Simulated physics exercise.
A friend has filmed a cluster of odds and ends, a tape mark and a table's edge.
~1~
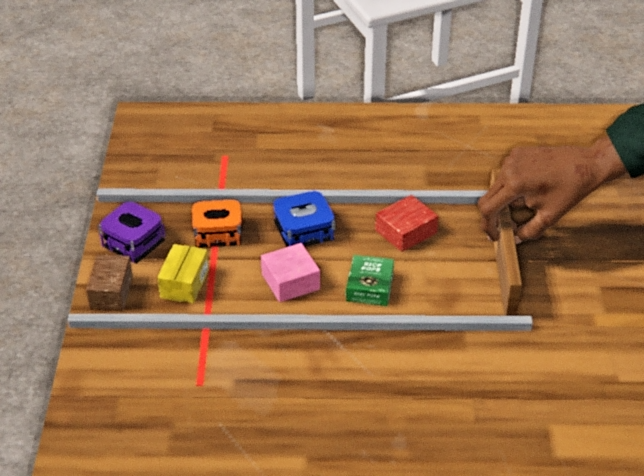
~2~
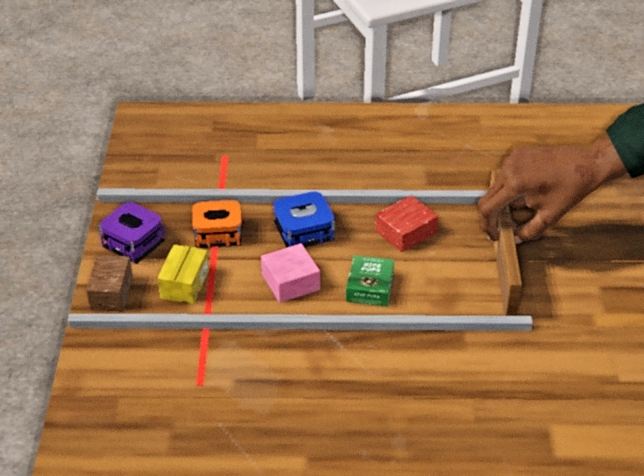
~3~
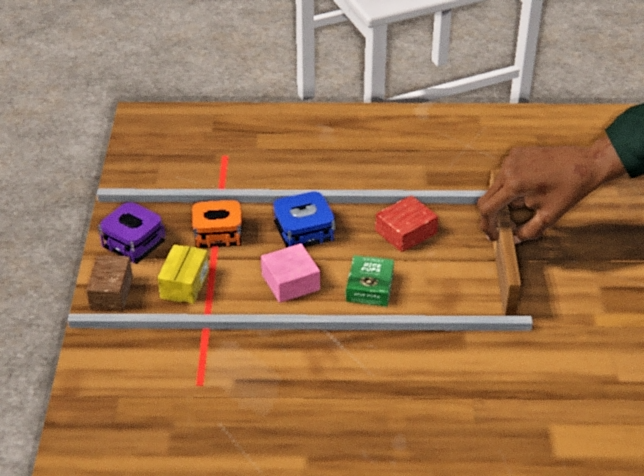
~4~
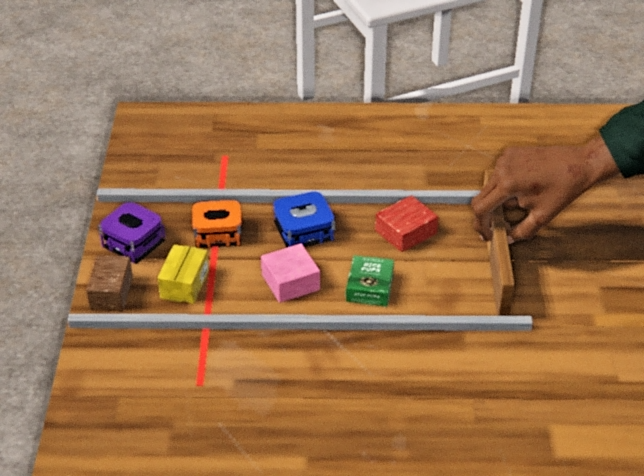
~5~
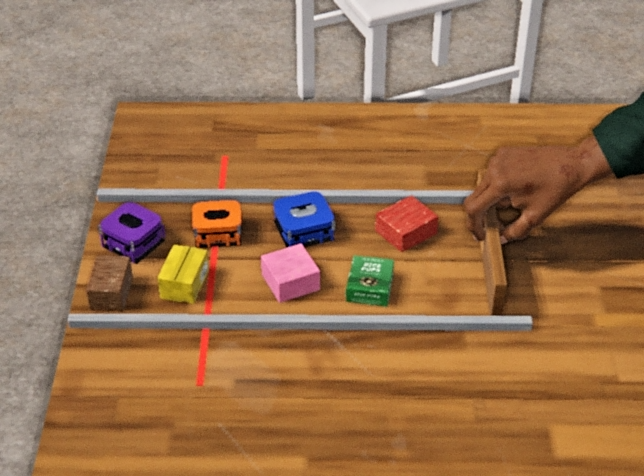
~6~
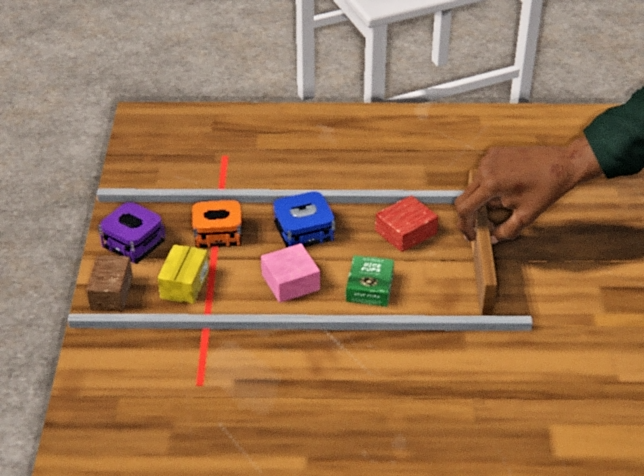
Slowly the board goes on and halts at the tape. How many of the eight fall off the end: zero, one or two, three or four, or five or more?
As it turns out, the number that fall off is one or two.
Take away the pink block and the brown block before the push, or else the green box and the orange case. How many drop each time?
The counts: 1 and 0.
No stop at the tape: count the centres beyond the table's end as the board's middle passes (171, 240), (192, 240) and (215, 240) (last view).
In that order 4, 3 and 2.
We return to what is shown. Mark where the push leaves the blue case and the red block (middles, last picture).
The blue case stops around (145, 219); the red block around (195, 211).
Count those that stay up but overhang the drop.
The number is 1.
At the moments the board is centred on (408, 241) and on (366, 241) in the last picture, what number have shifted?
At the one place 1, at the other 3.
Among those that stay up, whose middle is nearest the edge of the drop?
The orange case.
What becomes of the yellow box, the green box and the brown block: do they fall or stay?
The yellow box stays on; the green box is kept; the brown block goes over.
Soon after, none off yet; brown block at rest near (110, 283); purple case at rest near (132, 232); yellow box at rest near (184, 274).
At rest, the number that fall off is one or two; fallen, purple case and brown block.
